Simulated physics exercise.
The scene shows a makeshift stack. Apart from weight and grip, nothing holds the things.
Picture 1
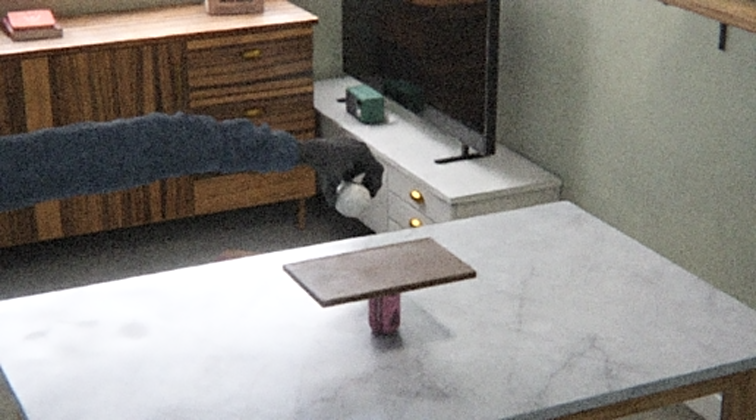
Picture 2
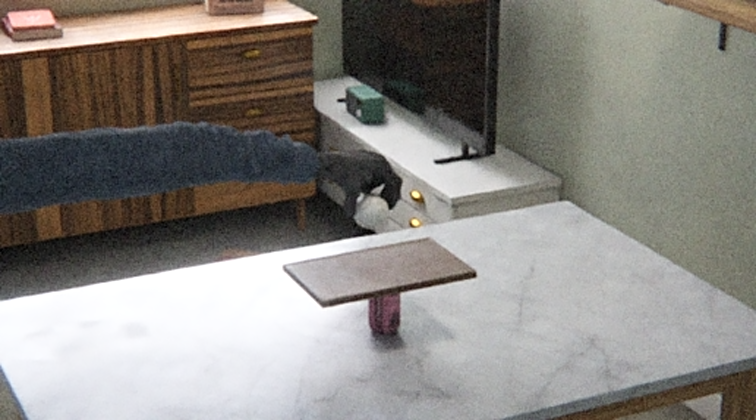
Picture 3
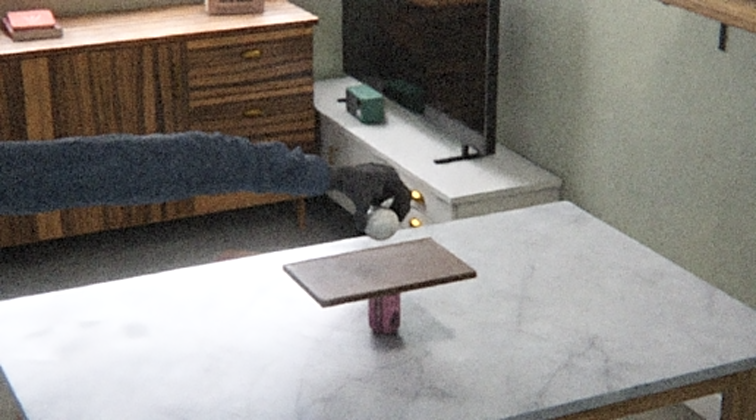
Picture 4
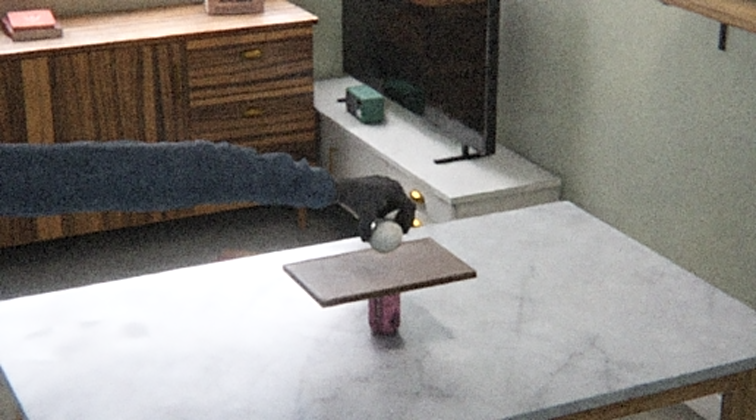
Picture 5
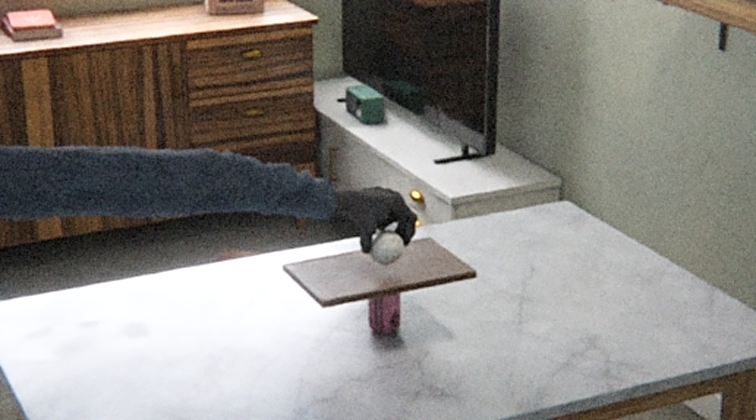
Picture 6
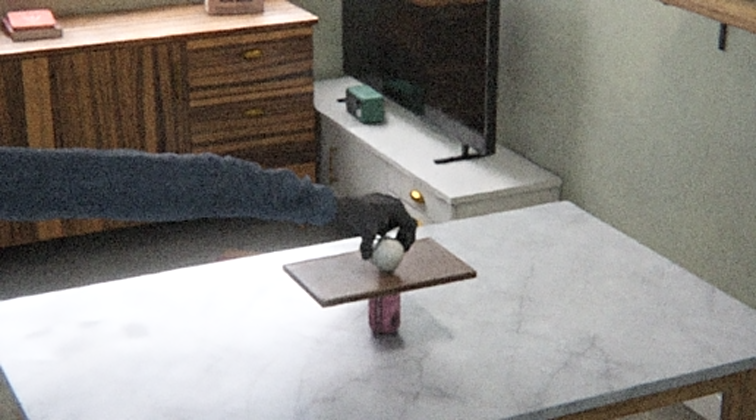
A dark-gloved hand on a blue-sleeved arm reaches in from the left, carrying a white onion rightward and down until it rests, still gripped, on a brown lid. The lid lies flat across a small pink object on a pale marbled table, with wooden drawers, a white cabinet, a television and a green box behind. The room is seen from slightly above, and the camera stays still.
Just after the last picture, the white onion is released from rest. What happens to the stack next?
Frankly, it's a success, that one.
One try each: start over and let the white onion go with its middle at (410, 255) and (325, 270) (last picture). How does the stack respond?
Result of try one is that it stays stable, and of try two that it tips over.
Then, 0.30 s on from there, no change.
Then, 0.70 s on from there, white onion resting near (386, 254).
In the end, all 3 unmoved. At the end, from the last picture's camera, white onion near (386, 254). The stack keeps its balance.
